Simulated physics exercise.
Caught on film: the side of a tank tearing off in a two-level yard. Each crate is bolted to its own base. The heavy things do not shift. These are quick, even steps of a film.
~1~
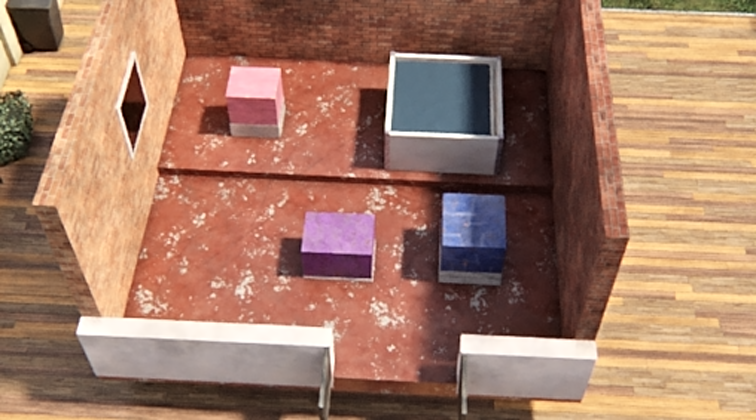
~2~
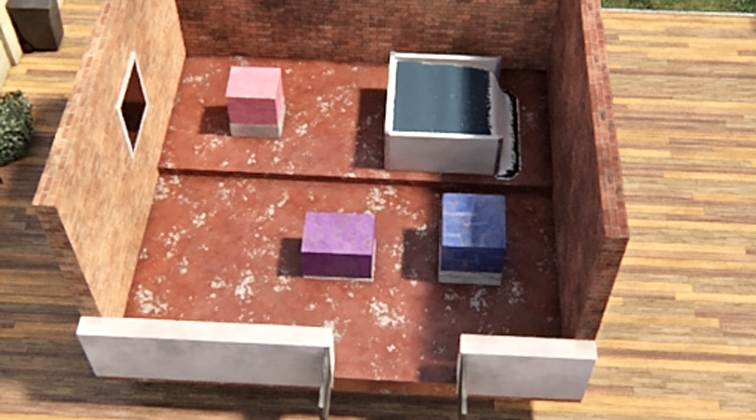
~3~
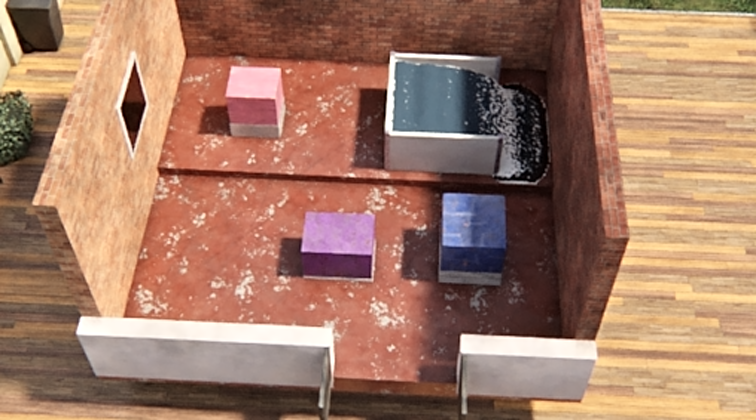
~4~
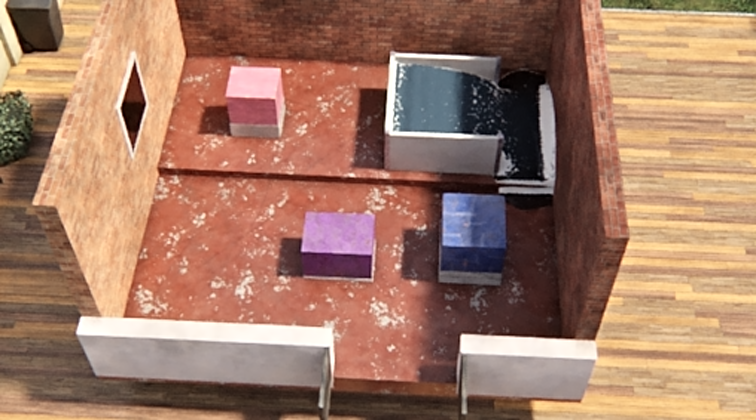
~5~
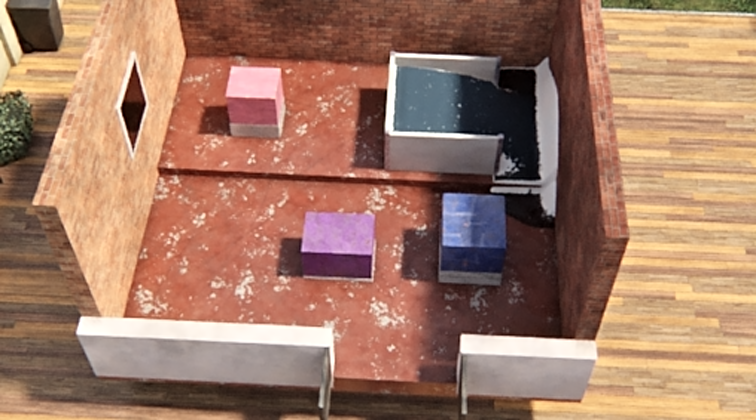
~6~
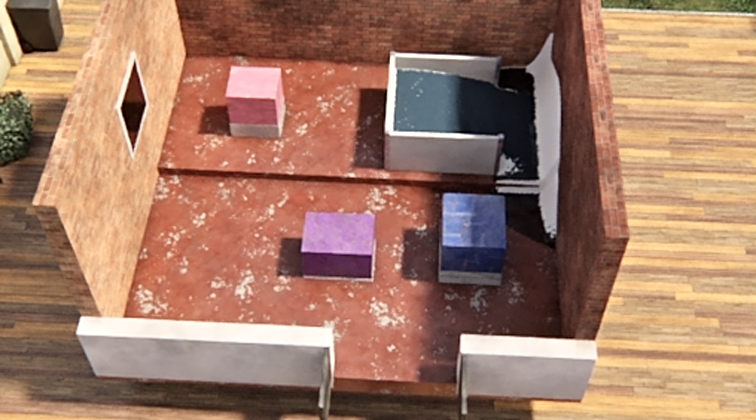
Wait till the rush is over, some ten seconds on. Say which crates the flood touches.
One by one: The pink crate escapes dry; the purple crate is wetted; the blue crate escapes dry.
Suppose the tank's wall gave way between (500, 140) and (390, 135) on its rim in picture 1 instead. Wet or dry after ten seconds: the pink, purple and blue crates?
In short: Pink keeps dry, purple is topped, blue gets wet.
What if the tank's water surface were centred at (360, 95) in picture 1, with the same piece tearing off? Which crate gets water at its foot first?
I say the blue crate.
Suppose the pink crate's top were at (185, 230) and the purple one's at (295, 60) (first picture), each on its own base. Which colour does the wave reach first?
It is the blue crate.
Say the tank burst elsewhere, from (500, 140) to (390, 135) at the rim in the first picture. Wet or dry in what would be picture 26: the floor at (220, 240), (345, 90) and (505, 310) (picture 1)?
In turn: Awash, not flooded, wet.
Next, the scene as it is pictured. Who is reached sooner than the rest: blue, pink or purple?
First comes the blue one.
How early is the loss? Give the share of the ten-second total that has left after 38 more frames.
Roughly 55 per cent.
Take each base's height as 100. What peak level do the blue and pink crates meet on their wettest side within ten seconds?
About 60 and 30 per cent.
A moment on, water covers 20 % of the floor; the pink crate not reached, the purple crate not reached, the blue crate water round its plinth.
Next, water covers 30 % of the floor; the pink crate water round its plinth, the purple crate not reached, the blue crate water round its plinth.
Then, water covers 55 % of the floor; the pink crate water round its plinth, the purple crate water round its plinth, the blue crate water round its plinth.
Later, water covers 90 % of the floor; the pink crate water round its plinth, the purple crate water round its plinth, the blue crate water round its plinth.
In the end, water covers 95 % of the floor; the pink crate stayed above the water, the purple crate was topped, the blue crate stayed above the water.
